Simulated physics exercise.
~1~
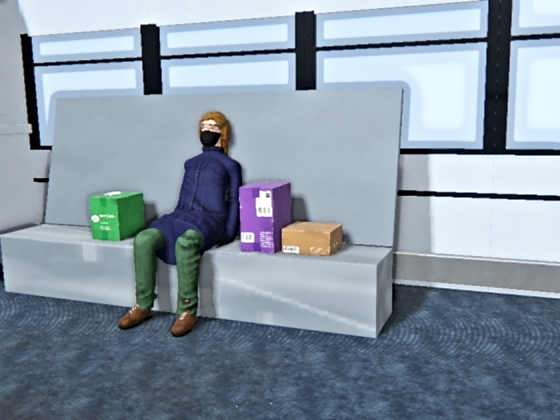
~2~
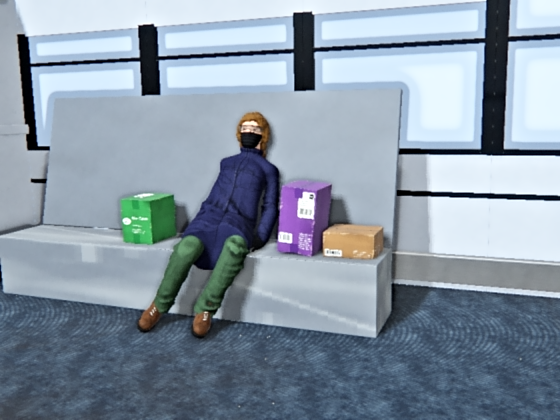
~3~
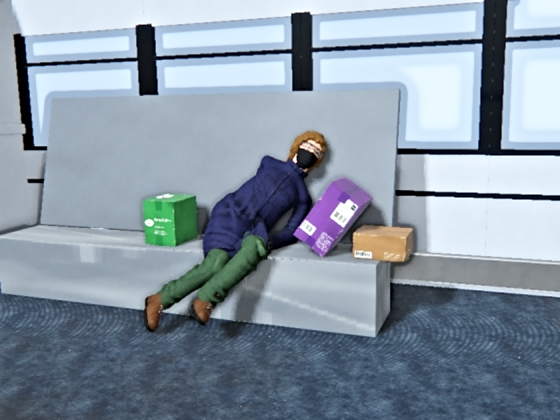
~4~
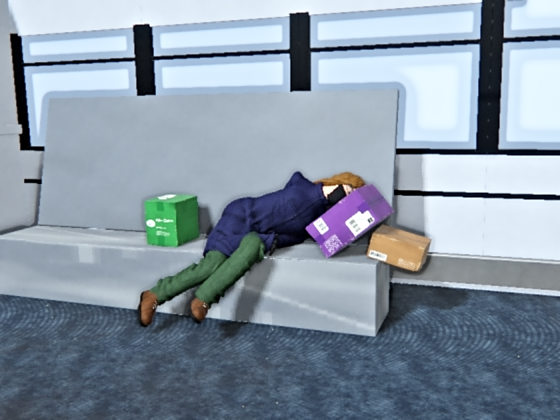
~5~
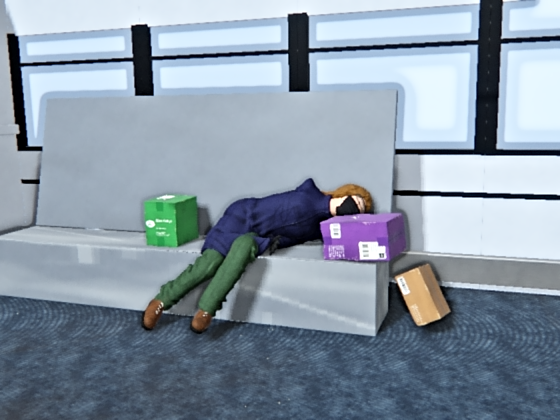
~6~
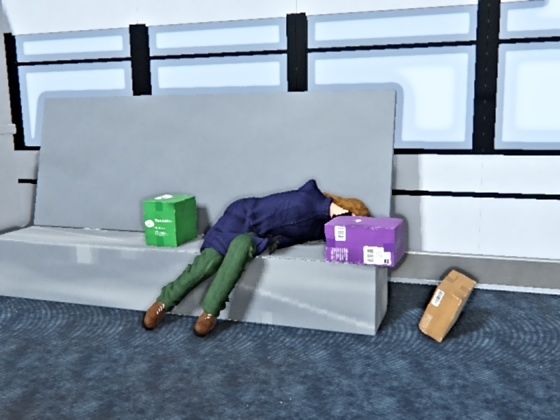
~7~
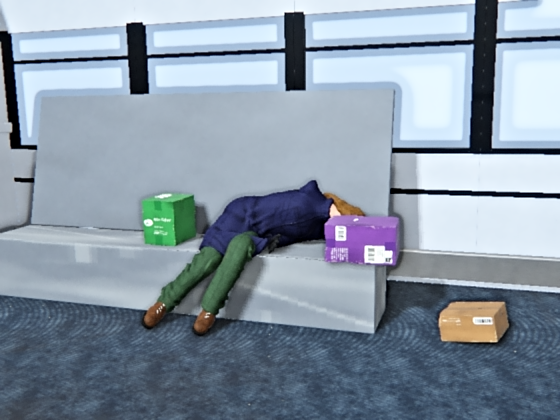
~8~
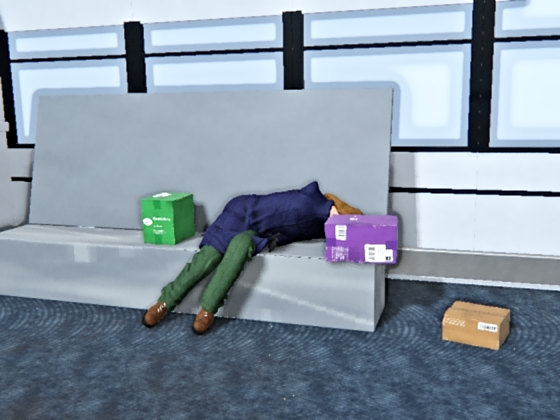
We see a masked figure slump rightward on a grey bench, pushing a purple box onto its side, while a brown carton slides off the end and tumbles to the floor; the figure ends lying against the purple box, with a green box still upright on the seat.
